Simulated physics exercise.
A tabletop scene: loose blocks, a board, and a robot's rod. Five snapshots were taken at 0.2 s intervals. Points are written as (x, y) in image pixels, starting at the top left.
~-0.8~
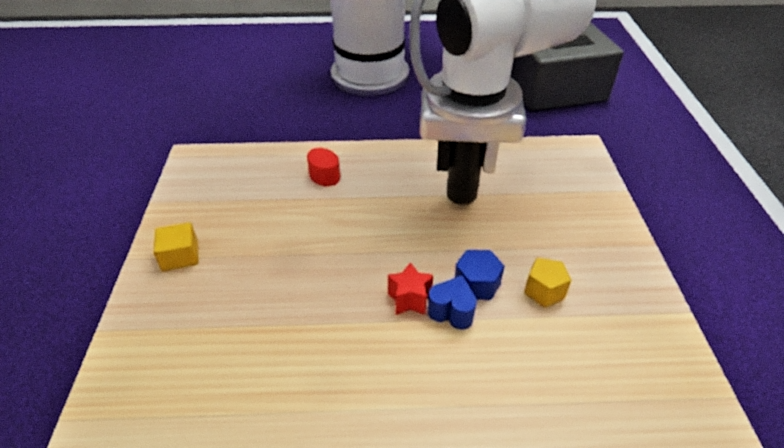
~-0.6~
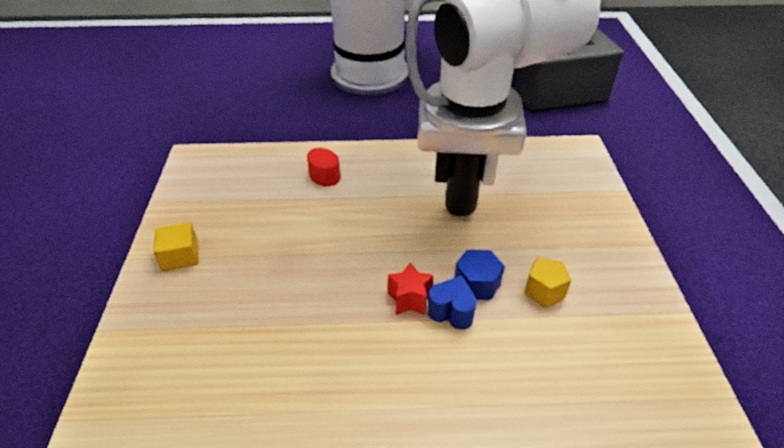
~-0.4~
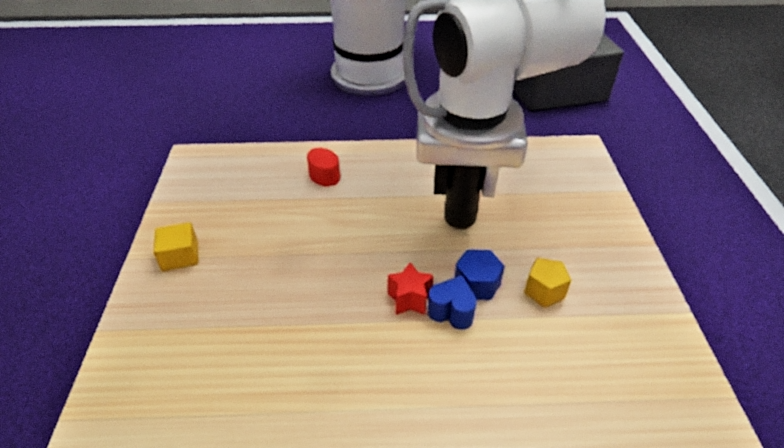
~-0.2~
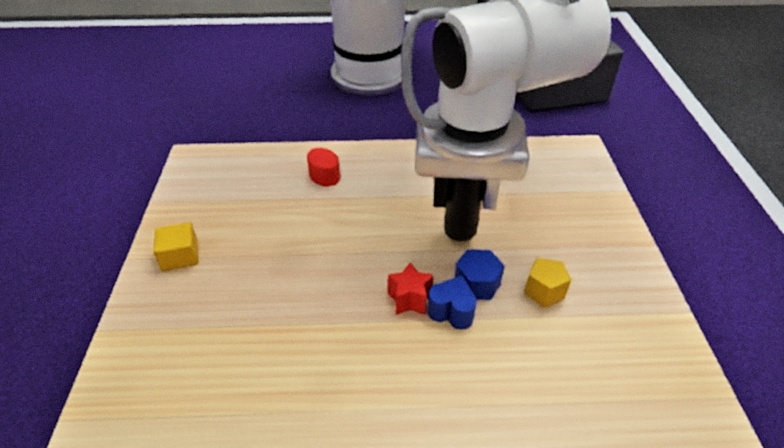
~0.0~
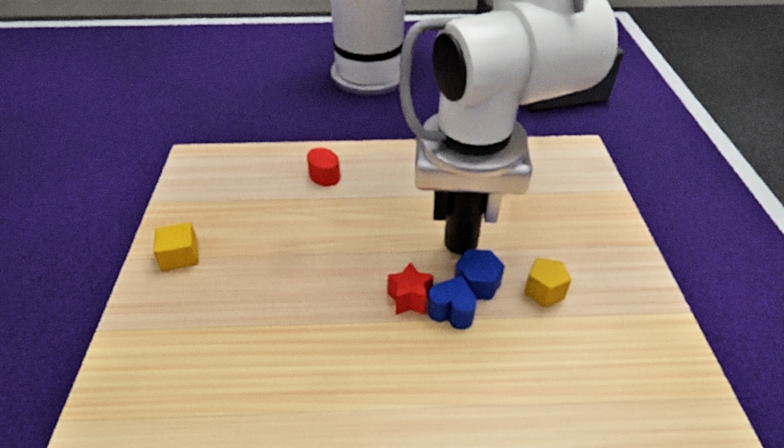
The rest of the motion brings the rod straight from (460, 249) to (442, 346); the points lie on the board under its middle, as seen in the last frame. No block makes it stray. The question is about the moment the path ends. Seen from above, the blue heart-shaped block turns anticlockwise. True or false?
This is false.
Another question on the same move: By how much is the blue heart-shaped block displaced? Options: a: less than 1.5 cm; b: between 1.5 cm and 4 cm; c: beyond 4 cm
The answer is c.
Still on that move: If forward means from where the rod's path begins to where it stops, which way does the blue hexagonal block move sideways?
It will end up to the left.
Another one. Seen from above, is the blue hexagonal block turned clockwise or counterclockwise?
Verdict: Counterclockwise.
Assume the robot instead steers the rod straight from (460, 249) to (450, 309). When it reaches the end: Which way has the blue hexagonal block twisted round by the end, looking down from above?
From overhead, the rotation is counterclockwise.
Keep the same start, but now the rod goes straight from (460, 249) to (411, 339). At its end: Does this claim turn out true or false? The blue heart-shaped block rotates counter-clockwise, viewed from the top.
True.
On the path given first. One third of the way, rod (455, 273); blue heart-shaped block (453, 296); blue hexagonal block (490, 282), turned 45° anticlockwise.
Two thirds of the way, rod (449, 305); blue heart-shaped block (449, 324), turned 30° clockwise; blue hexagonal block (495, 291), turned 75° anticlockwise.
At the end, rod (443, 340); red star unmoved; blue heart-shaped block (443, 363), turned 25° clockwise; blue hexagonal block (495, 291), turned 75° anticlockwise.
